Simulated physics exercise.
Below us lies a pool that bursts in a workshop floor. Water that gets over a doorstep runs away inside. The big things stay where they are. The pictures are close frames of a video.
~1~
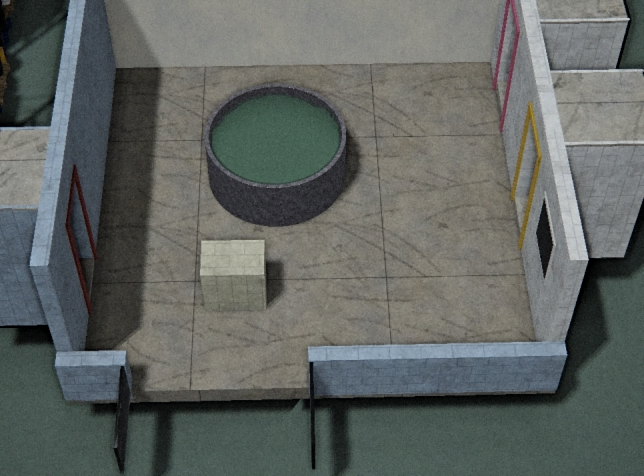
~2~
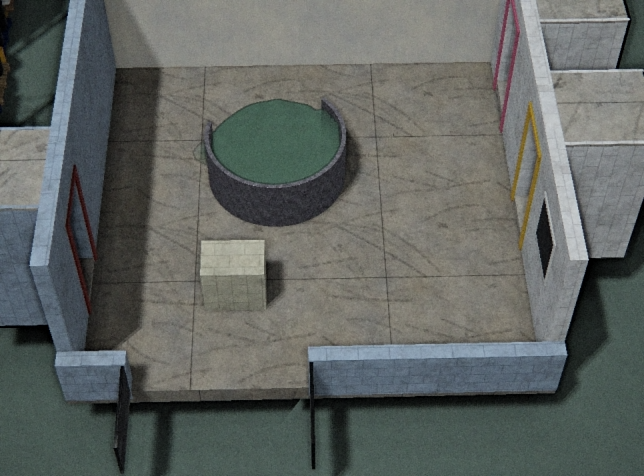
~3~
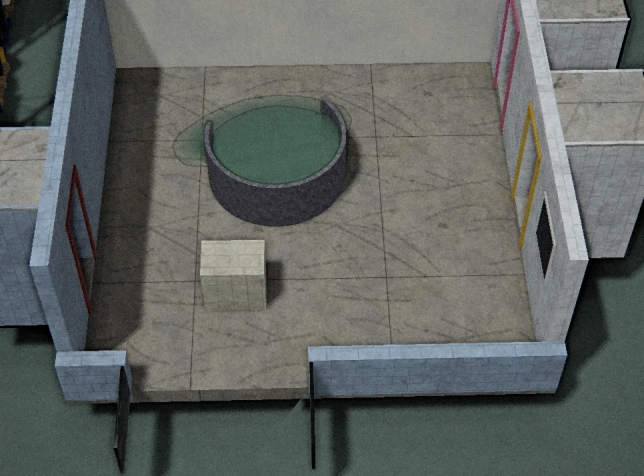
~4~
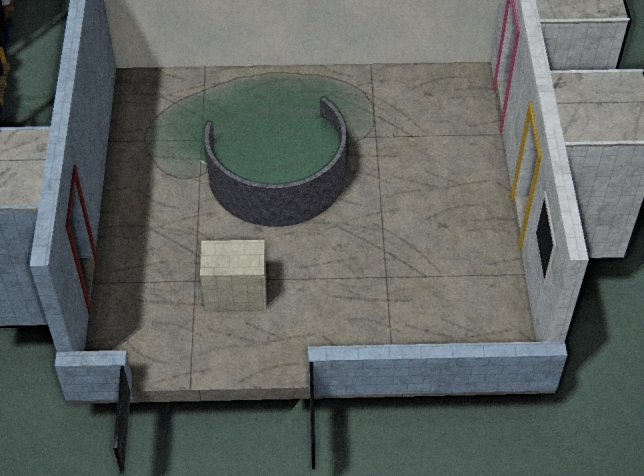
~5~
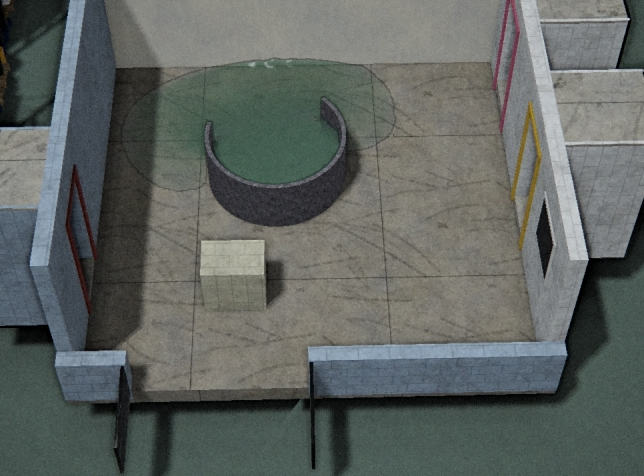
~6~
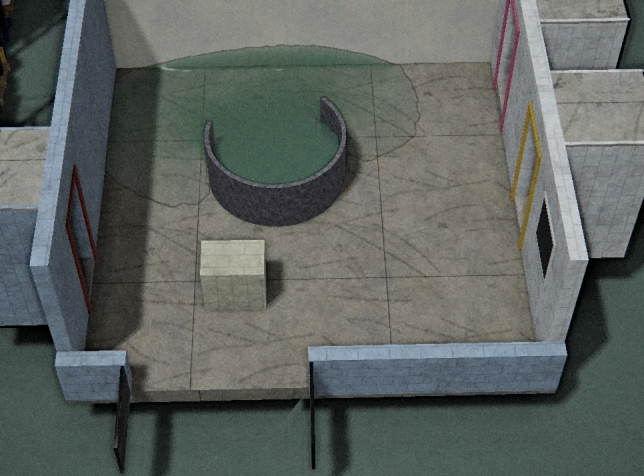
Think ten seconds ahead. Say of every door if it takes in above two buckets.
The pink door admits no more than that; the red door admits no more than that; the yellow door admits no more than that.
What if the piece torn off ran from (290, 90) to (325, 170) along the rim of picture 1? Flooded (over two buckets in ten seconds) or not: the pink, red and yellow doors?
The pink door takes more; the red door holds; the yellow door floods.
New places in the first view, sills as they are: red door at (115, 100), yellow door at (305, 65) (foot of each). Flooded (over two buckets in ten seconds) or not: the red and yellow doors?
Then: Red door goes over, yellow door goes over.
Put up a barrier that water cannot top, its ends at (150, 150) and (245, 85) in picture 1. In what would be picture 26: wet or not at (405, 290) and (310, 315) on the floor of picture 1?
One after the other: Not flooded, dry.
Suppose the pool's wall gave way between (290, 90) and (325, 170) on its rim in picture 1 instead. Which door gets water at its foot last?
I say the one in red.
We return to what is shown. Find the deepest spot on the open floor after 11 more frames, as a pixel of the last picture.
I would point to (117, 70).
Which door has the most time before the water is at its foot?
It is the yellow-painted one.
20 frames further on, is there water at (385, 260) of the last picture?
Verdict: Dry.
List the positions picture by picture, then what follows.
The pool at (276, 137) is whole and still, in the first picture.
The front is at (199, 158), out from the gap on the pool's far side, in the second picture.
The front is at (345, 117), out from the gap on the pool's far side, in the third picture.
Water pours out on the pool's far side and has run to (365, 102), in the fourth picture.
Water pours out on the pool's far side and has run to (384, 92), in the fifth picture.
Water pours out on the pool's far side and has run to (395, 65), in the sixth picture.
A moment on, water covers 25 % of the floor; the pink door not reached, the red door not reached, the yellow door not reached.
Next, water covers 35 % of the floor; the pink door wet at the sill, nothing in, the red door wet at the sill, nothing in, the yellow door not reached.
Then, water covers 65 % of the floor; the pink door wet at the sill, nothing in, the red door wet at the sill, nothing in, the yellow door wet at the sill, nothing in.
Later, water covers 90 % of the floor; the pink door wet at the sill, nothing in, the red door wet at the sill, nothing in, the yellow door wet at the sill, nothing in.
In the end, water covers 100 % of the floor; the pink door wet at the sill, nothing in, the red door wet at the sill, nothing in, the yellow door wet at the sill, nothing in.
